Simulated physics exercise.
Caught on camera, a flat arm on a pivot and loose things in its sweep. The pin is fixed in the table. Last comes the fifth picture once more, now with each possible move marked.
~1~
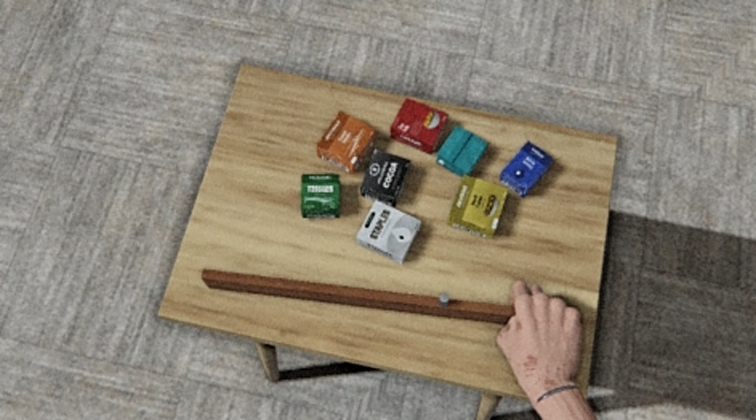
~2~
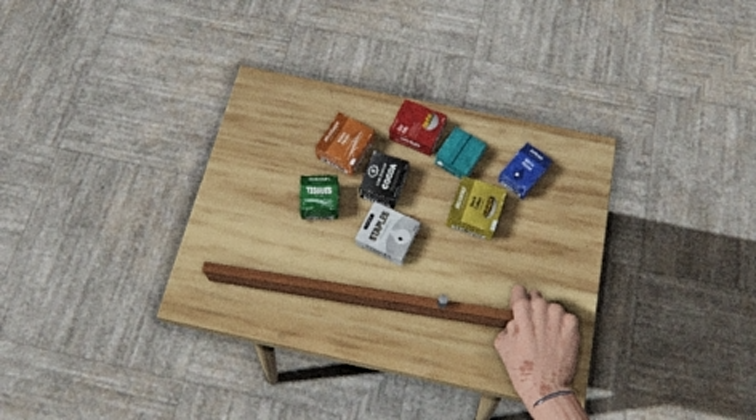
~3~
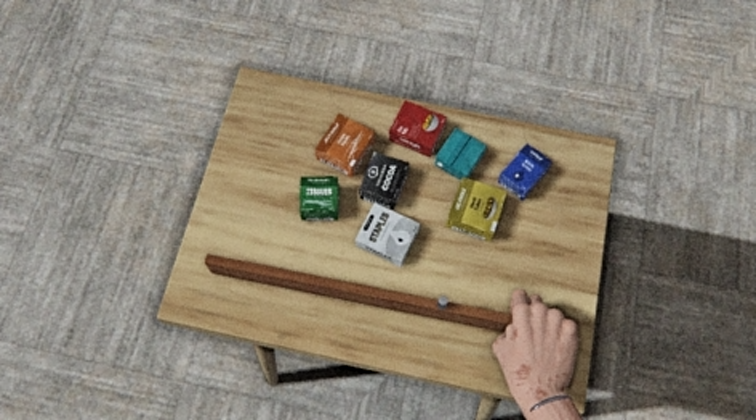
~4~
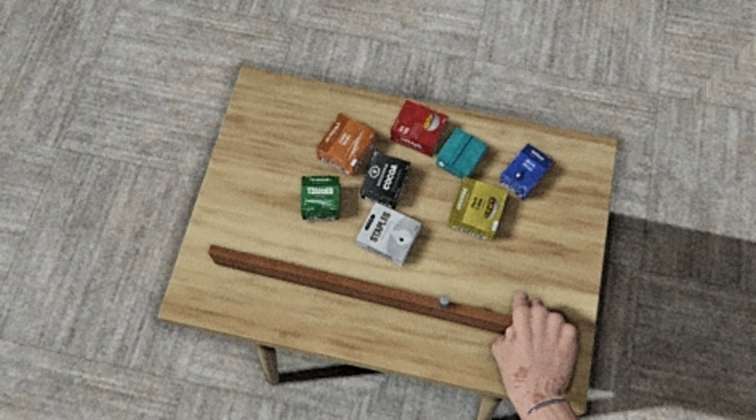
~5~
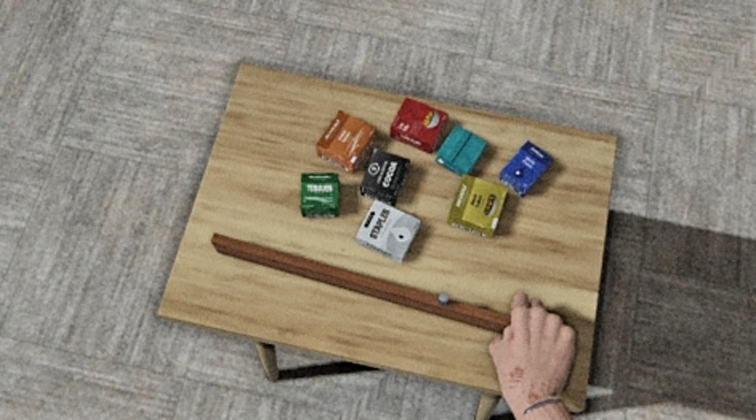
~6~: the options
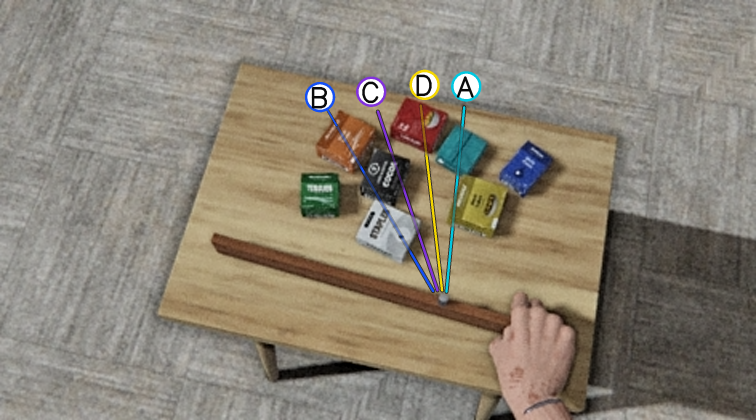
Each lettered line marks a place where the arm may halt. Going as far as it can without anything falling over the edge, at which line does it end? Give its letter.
Stop at C.
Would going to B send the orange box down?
No.
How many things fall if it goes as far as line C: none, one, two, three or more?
By then, none.
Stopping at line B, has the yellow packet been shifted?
By then, no.
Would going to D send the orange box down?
By then, yes.
On the marked copy, A at (456, 195); B at (383, 205); C at (406, 197); D at (431, 194).
Taking C. A third of the way, arm (343, 230); green box (327, 188); red packet (418, 125).
Two thirds of the way, arm (375, 202); orange box (366, 114); green box (375, 154).
When it is over, arm (405, 190); orange box (394, 93); red packet (444, 112); nothing has fallen.
As for the rest, A drops the red packet and orange box; B is safe but short; D drops the red packet and orange box.
